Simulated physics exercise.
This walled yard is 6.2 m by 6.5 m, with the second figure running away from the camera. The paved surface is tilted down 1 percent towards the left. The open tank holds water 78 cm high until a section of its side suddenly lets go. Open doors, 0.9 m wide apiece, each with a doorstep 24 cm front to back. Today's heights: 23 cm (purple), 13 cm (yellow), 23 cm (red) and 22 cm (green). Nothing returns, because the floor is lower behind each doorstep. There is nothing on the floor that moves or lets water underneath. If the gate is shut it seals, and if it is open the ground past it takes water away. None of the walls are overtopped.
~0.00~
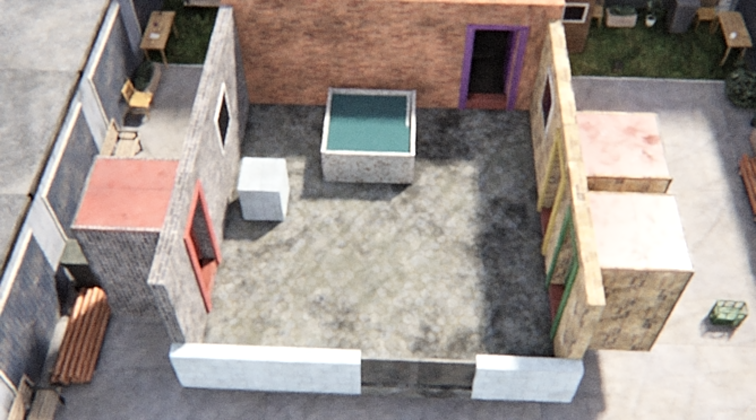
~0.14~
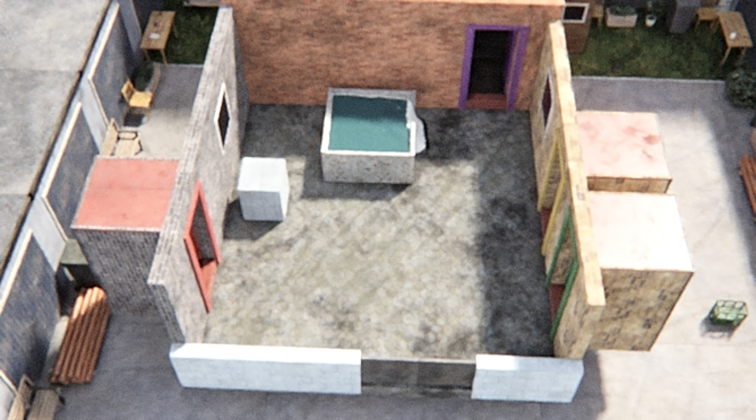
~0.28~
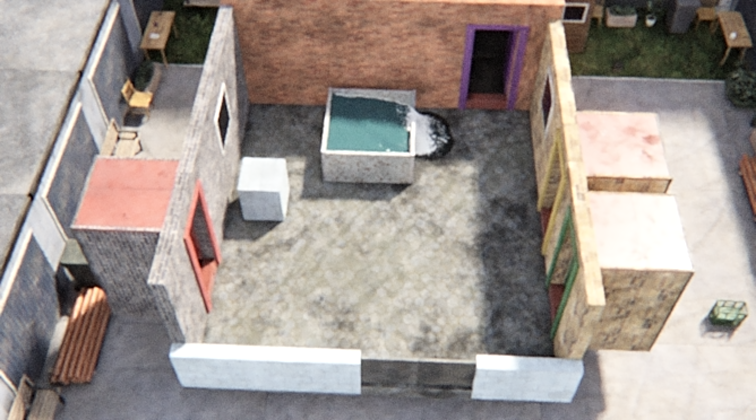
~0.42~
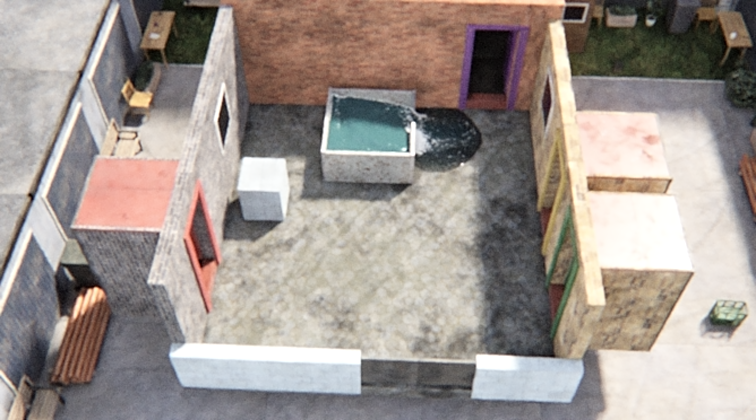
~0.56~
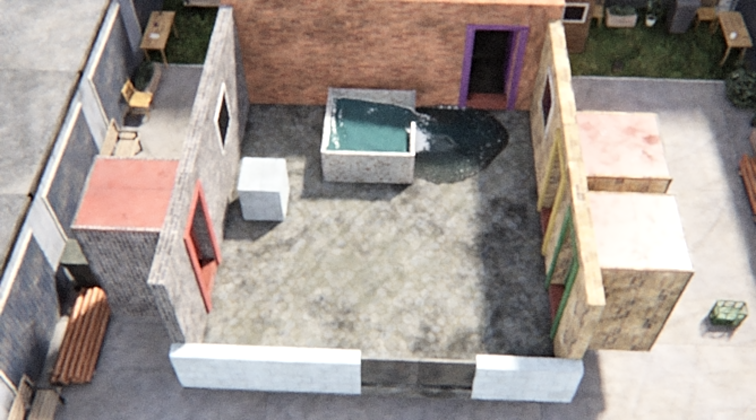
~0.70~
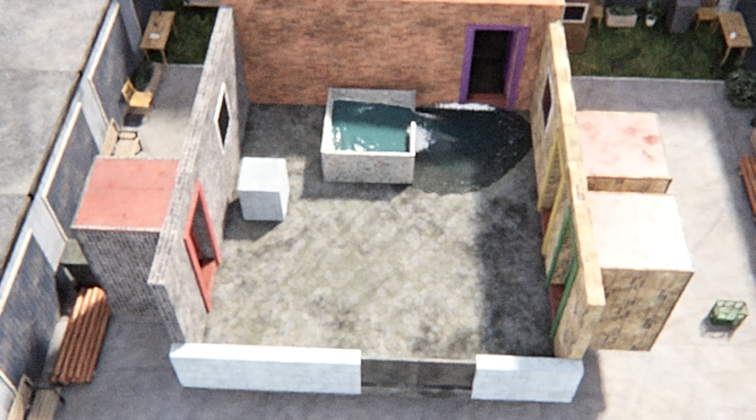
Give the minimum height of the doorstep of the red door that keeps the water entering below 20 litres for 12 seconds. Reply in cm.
Minimum height: About 9.5 cm.
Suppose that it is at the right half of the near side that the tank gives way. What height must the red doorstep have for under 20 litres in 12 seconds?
In that case you'd want it roughly 9.0 cm high.
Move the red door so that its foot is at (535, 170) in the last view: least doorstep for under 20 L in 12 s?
Minimum: Close to 20 cm.
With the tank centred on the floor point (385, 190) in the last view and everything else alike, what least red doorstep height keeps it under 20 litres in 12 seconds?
Roughly 8.5 cm is needed.
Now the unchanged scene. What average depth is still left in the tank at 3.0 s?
Around 31 cm deep on average.
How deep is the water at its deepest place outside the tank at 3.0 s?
I'd put it near 29 cm.
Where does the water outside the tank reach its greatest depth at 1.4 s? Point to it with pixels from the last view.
Around (528, 116).
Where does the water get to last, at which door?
Final door: Red.
After 1.4 s water covers 15 % of the floor, deepest (56 cm) near (528, 116); it has not reached the red door.
After 3.0 s water covers 35 % of the floor, deepest (29 cm) near (478, 120); it has not reached the red door.
After 12.0 s water covers 95 % of the floor, deepest (14 cm) near (215, 280); 12 cm at the red door, 0 litres in over its 23 cm doorstep.
At the red door as built, the water arrived by 6.2 s and peaked near 14 cm at 7.8 s.
Run again over the same 12 s with other heights there, 34 litres in over 8.5 cm, 3 litres over 12 cm. The limit of 20 litres is kept from about 9.5 cm up.
